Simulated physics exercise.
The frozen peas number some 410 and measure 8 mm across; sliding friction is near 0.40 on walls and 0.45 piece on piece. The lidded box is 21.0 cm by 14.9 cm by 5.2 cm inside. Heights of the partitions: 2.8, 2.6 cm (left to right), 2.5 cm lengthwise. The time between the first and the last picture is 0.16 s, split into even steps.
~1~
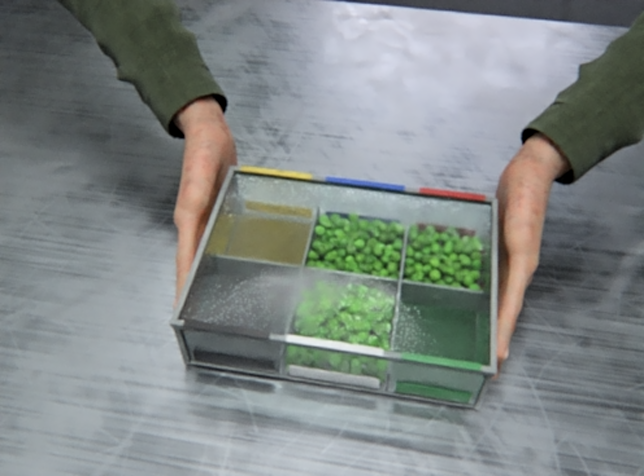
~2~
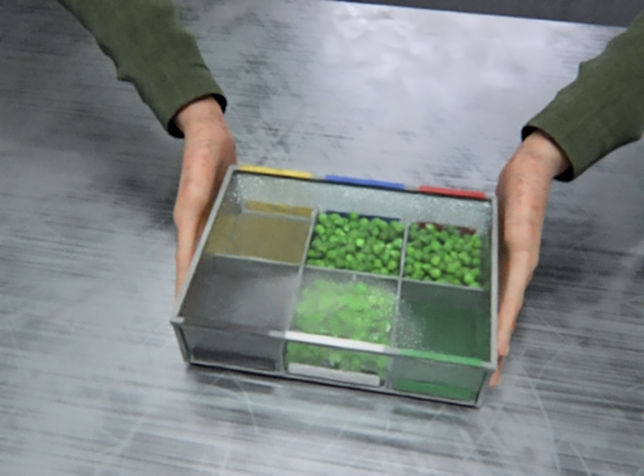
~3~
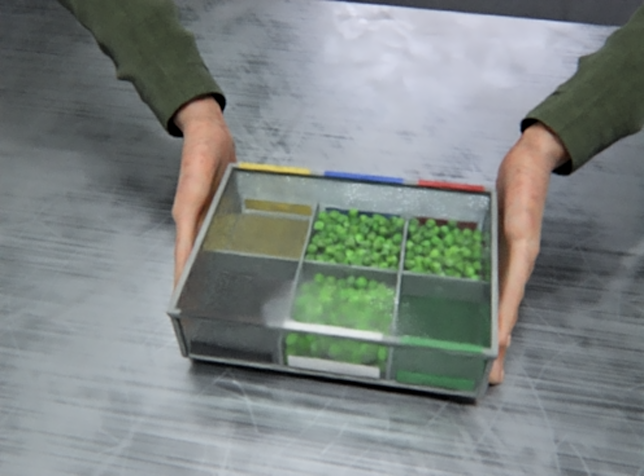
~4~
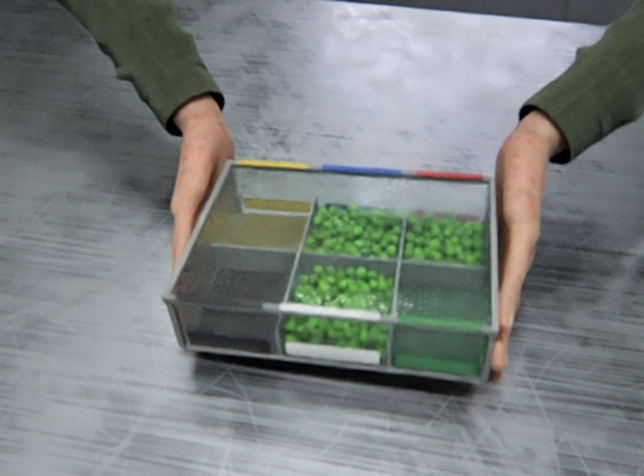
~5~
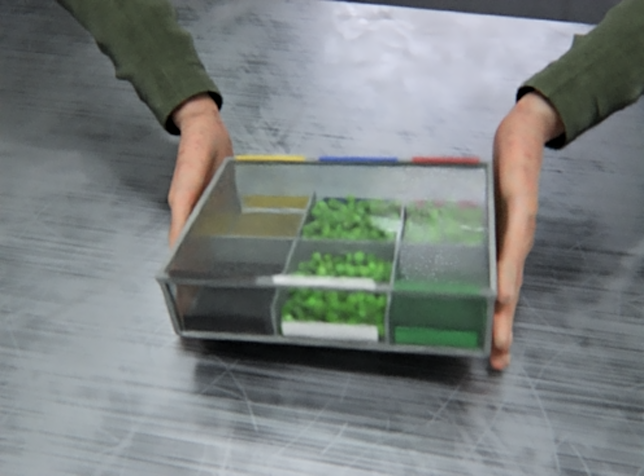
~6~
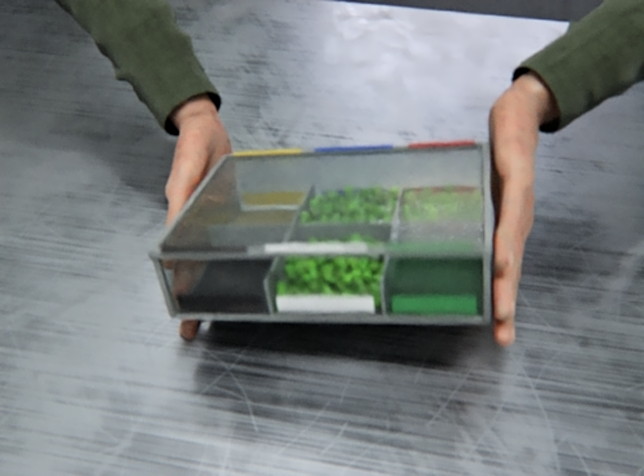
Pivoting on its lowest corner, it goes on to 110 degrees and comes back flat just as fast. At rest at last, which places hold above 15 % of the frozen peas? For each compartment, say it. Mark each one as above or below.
Marked: Red above; blue above; green below; yellow above; white below; black below.
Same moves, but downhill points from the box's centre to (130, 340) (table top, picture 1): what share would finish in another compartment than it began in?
95 %.
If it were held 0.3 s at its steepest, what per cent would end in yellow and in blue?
Final amounts would be yellow 40% and blue 40%.
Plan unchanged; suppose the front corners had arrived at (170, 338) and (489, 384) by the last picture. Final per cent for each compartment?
Result - red: 0 %; blue: 0 %; green: 30 %; yellow: 0 %; white: 55 %; black: 20 %.
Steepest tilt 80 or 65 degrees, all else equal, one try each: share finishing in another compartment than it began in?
35 % and 25 %.
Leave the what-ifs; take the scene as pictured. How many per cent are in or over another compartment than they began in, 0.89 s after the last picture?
I'd say around 50 per cent.
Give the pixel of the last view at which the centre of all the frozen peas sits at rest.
Centre at rest, approx.: (338, 241) px.
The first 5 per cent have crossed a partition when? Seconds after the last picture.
Around 0.40 seconds.
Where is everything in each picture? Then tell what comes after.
Box tilt 0 degrees, front corners at (178, 321) and (490, 369); red 30 %, blue 40 %, white 30 %, in the first frame.
Box tilt 1 degrees, front corners at (177, 319) and (490, 365), in the second frame.
Box tilt 4 degrees, front corners at (174, 310) and (491, 351), lowest corner left back, in the third frame.
Box tilt 8 degrees, front corners at (170, 297) and (492, 328), lowest corner left back, in the fourth frame.
Box tilt 14 degrees, front corners at (164, 276) and (490, 292), lowest corner left back, in the fifth frame.
Box tilt 21 degrees, front corners at (156, 252) and (485, 249), lowest corner left back; red 30 %, blue 40 %, white 30 %, in the sixth frame.
Then, 0.54 s after the last picture, tilt 109 degrees; red 25 %, blue 45 %, yellow 20 %, white 10 %, black 5 %.
Then, 0.89 s after the last picture, tilt 47 degrees; red 20 %, blue 40 %, yellow 35 %.
Then, 1.33 s after the last picture, tilt 0 degrees; red 20 %, blue 40 %, yellow 40 %.
In the end, red 20 %, blue 40 %, green 0 %, yellow 40 %, white 0 %, black 0 %.
